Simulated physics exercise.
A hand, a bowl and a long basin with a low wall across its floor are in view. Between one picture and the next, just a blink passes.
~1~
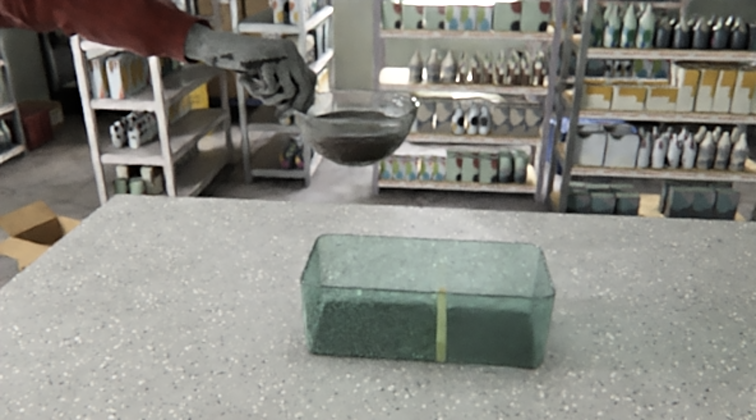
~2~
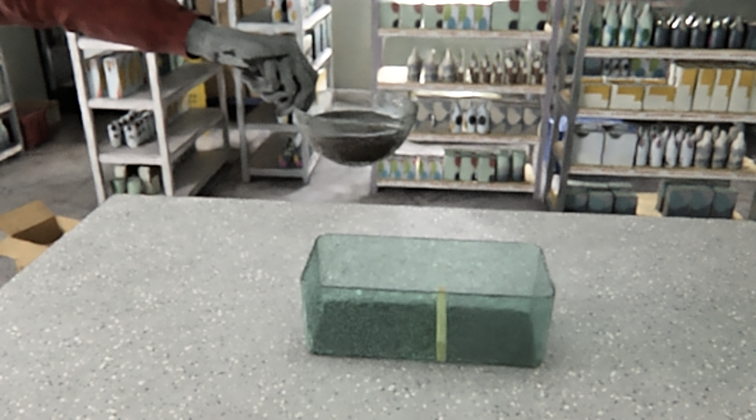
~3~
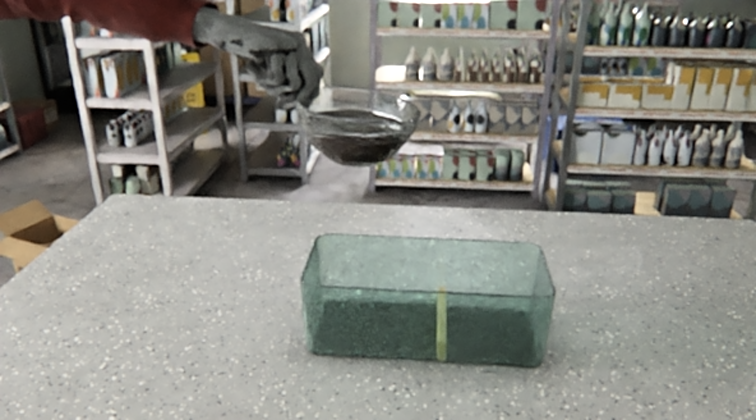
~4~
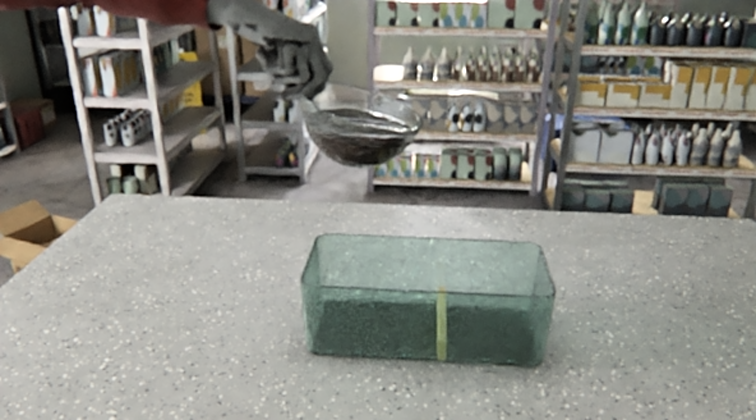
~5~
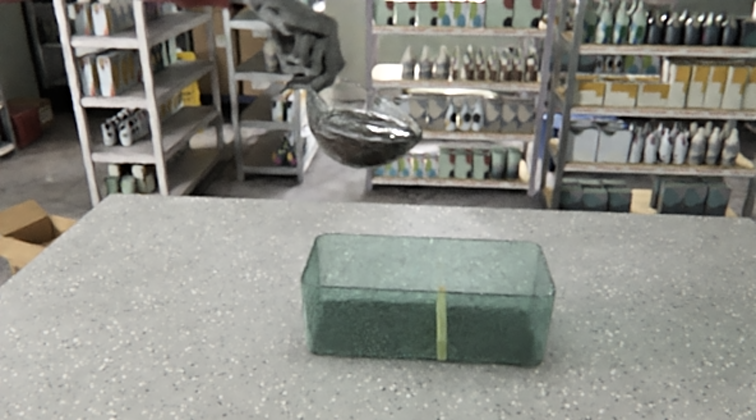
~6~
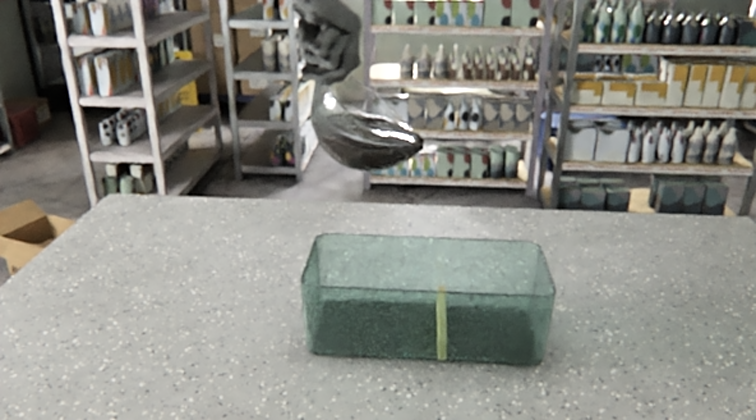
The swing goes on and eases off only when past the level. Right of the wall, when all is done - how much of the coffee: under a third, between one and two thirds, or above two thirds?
My call is that the right side sits mid-range, from a third up to two thirds.
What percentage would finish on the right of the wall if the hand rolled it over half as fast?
It comes to some 65 in a hundred.
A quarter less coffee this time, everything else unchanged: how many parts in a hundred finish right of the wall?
40 per cent or so.
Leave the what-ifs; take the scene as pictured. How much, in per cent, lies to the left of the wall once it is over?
Share approx. 45 %.
A moment on, the bowl is tipped right over and 2 per cent is still to pour, 9 is left of the wall and 34 right of it.
Next, the bowl is tipped right over and 0 per cent is still to pour, 45 is left of the wall and 48 right of it.
Then the bowl is tipped right over and 0 per cent is still to pour, 45 is left of the wall and 48 right of it.
Later the bowl is tipped right over and 0 per cent is still to pour, 46 is left of the wall and 48 right of it.
In the end 46 per cent lies left of the wall, 48 right of it and 6 outside.
